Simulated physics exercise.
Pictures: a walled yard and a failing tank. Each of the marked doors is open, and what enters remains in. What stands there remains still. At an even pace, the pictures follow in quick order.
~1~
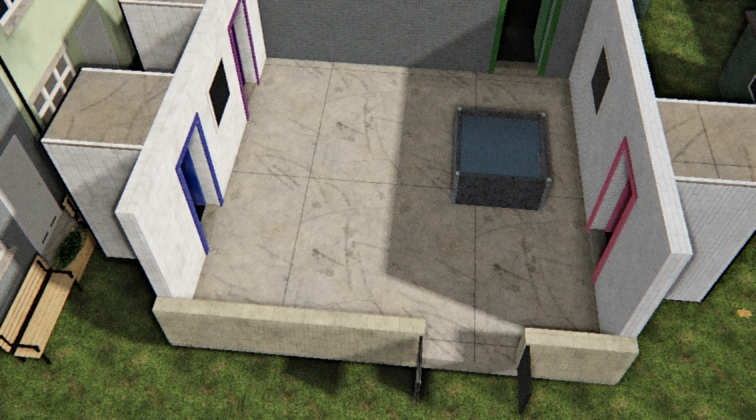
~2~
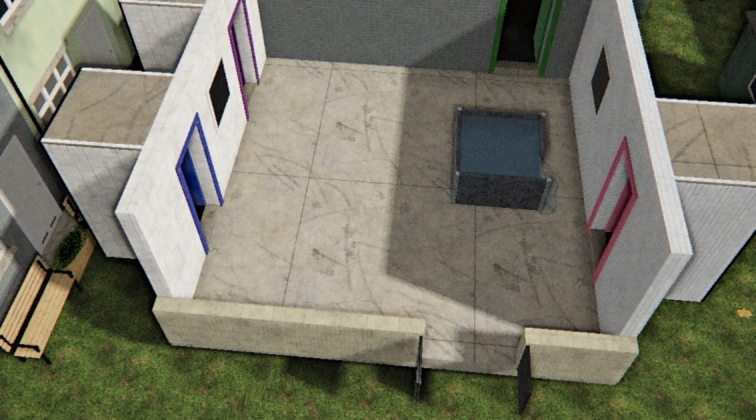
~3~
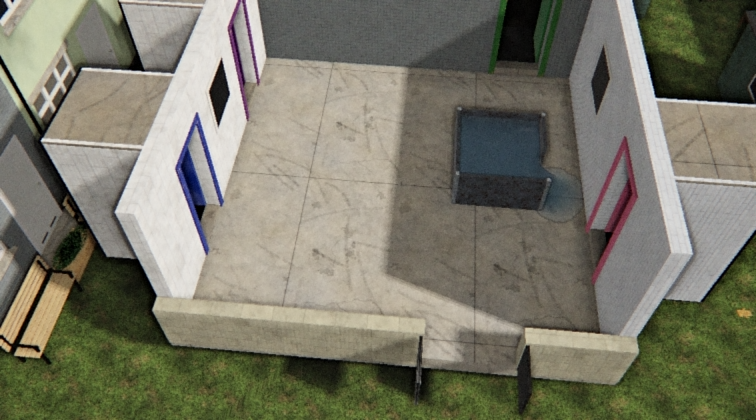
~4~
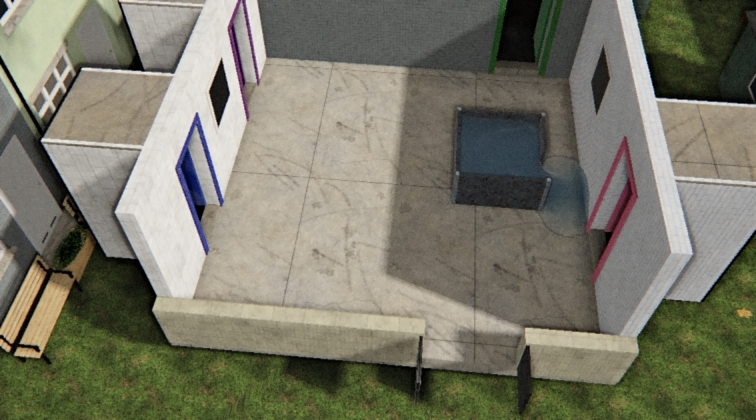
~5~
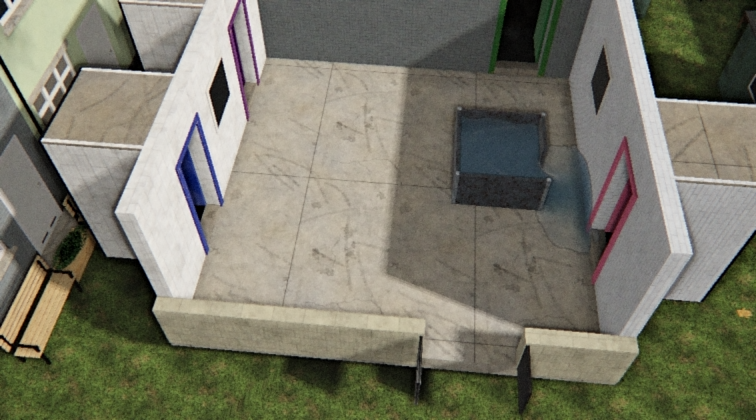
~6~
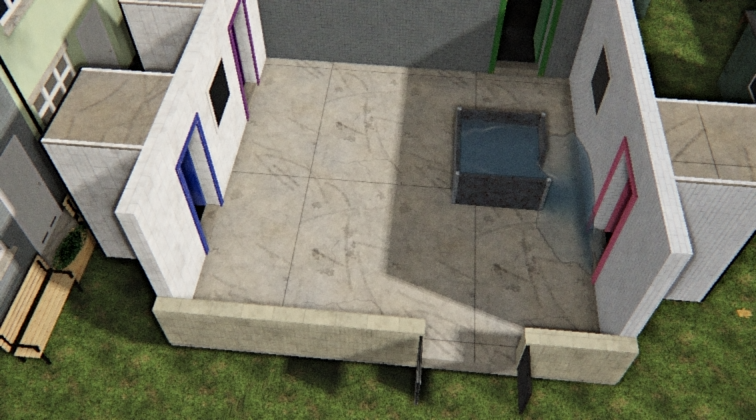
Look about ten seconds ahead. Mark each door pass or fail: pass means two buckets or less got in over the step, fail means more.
Pink door - pass, blue door - pass, green door - pass, purple door - pass.
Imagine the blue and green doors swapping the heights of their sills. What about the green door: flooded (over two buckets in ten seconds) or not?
Green: Above the limit.
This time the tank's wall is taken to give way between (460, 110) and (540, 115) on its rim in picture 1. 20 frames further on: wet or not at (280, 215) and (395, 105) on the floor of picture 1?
In turn: Clear, under water.
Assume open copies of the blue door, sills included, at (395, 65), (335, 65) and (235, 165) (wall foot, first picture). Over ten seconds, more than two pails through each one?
First stays short of it, second stays short of it, third stays short of it.
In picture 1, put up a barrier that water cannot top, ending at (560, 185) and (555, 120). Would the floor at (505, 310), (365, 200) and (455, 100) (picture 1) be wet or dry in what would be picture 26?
Log, spots one to three: Swamped; spared; swamped.
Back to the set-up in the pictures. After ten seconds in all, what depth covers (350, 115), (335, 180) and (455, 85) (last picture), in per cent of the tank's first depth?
Taking the places in turn, I get roughly 2, 6 and 4 percent.
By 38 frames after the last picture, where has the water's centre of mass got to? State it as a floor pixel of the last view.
At roughly (459, 192).
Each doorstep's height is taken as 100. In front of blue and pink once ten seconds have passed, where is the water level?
Roughly 60 % and 20 %, respectively.
A moment on, water covers 15 % of the floor; the pink door under two buckets in, the blue door not reached, the green door not reached, the purple door not reached.
Next, water covers 25 % of the floor; the pink door under two buckets in, the blue door not reached, the green door wet at the sill, nothing in, the purple door not reached.
Then, water covers 35 % of the floor; the pink door under two buckets in, the blue door not reached, the green door under two buckets in, the purple door not reached.
Later, water covers 75 % of the floor; the pink door under two buckets in, the blue door not reached, the green door under two buckets in, the purple door wet at the sill, nothing in.
In the end, water covers 95 % of the floor; the pink door under two buckets in, the blue door wet at the sill, nothing in, the green door under two buckets in, the purple door wet at the sill, nothing in.
